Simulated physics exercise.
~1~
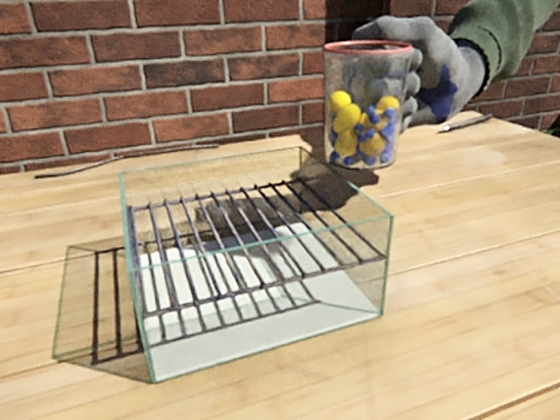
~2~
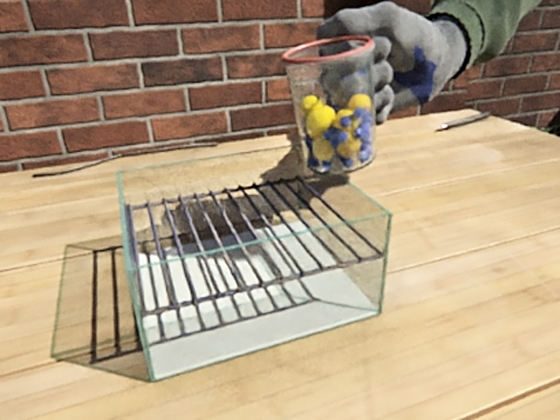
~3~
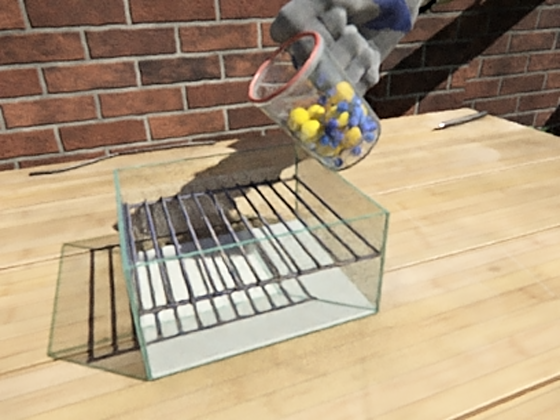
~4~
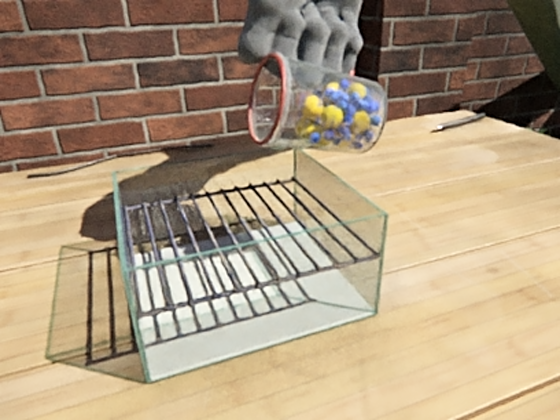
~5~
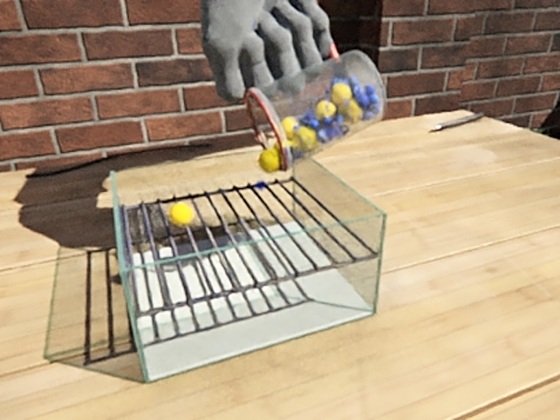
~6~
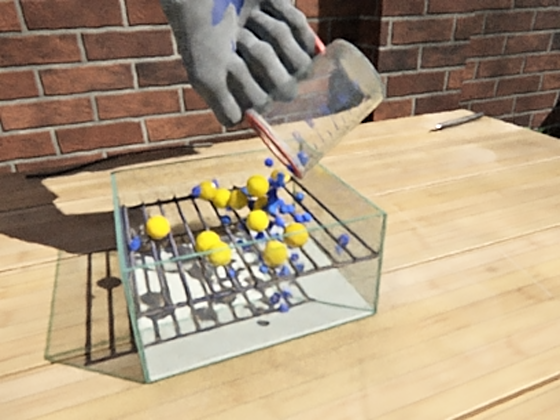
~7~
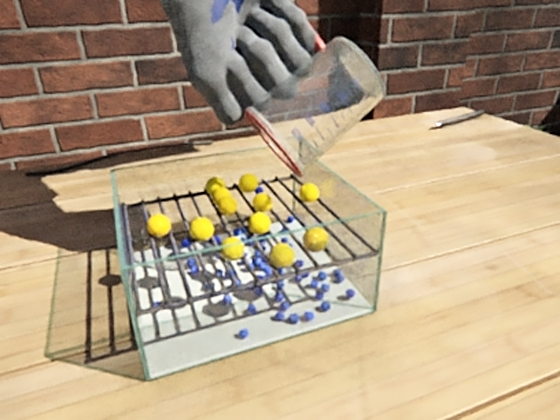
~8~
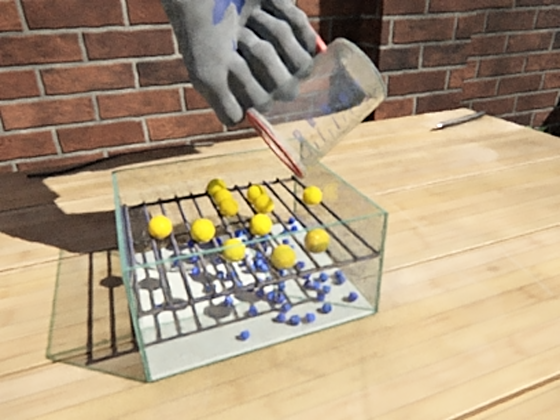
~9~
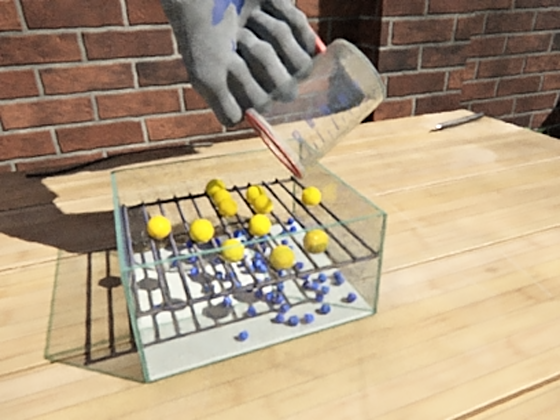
We see a gloved hand move a clear cup of blue and yellow balls left over a glass box topped with wires, then tip it and pour them out; the small blue balls drop through to the bottom, while the larger yellow ones stay on the wires.
